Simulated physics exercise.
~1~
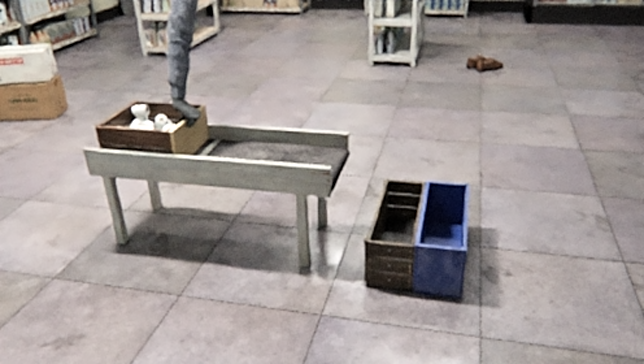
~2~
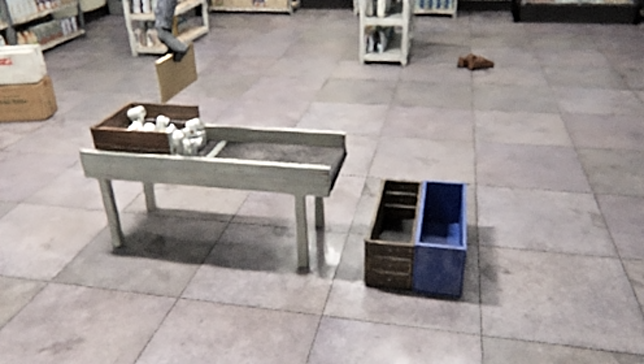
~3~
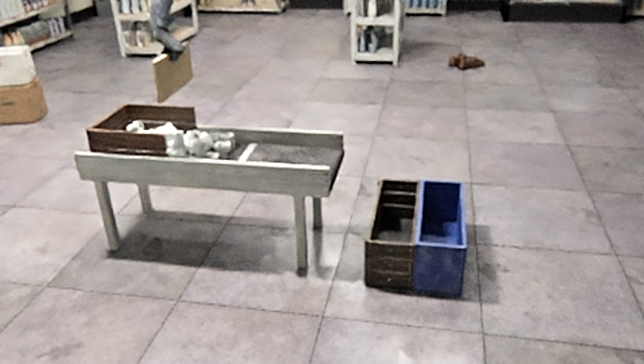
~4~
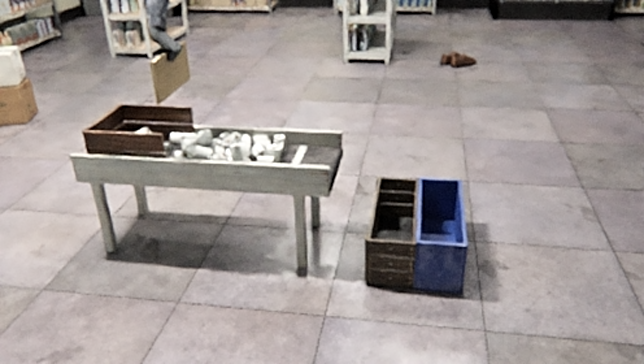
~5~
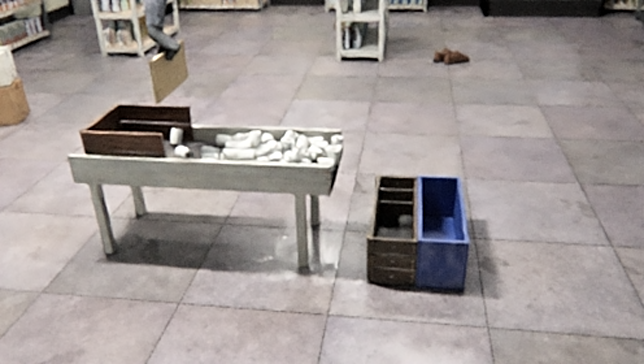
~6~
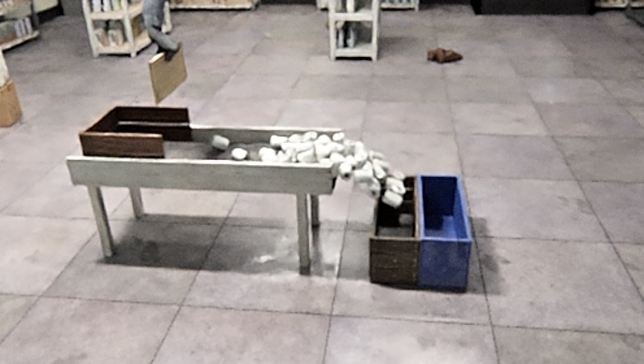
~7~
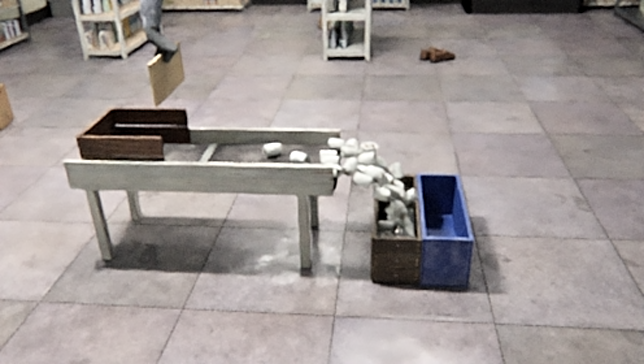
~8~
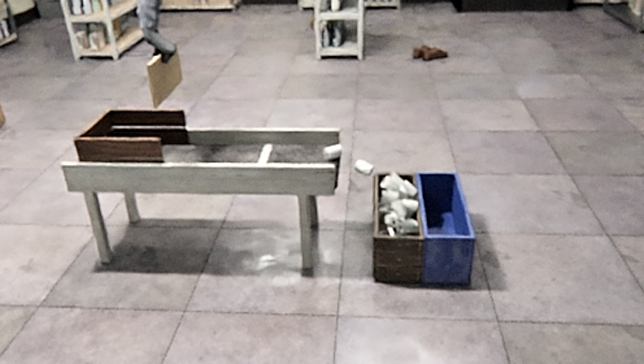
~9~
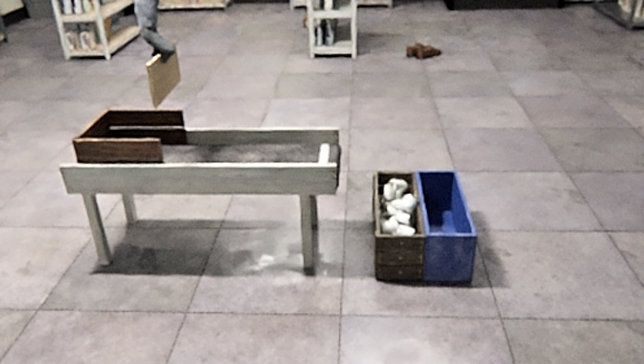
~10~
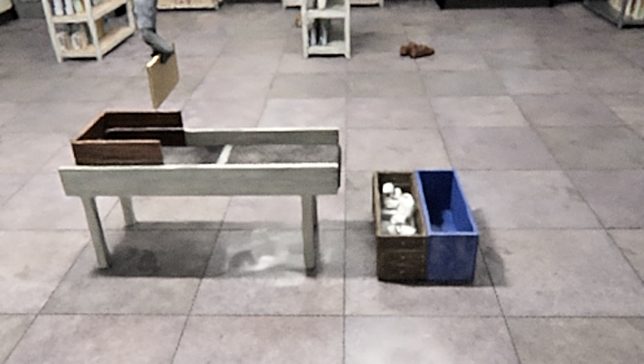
We see a hand lift a wooden gate from a pen of white paper rolls on a raised belt, which carries them right and spills them off the end into the black tote beside an empty blue tub, where they settle as the belt runs on empty.
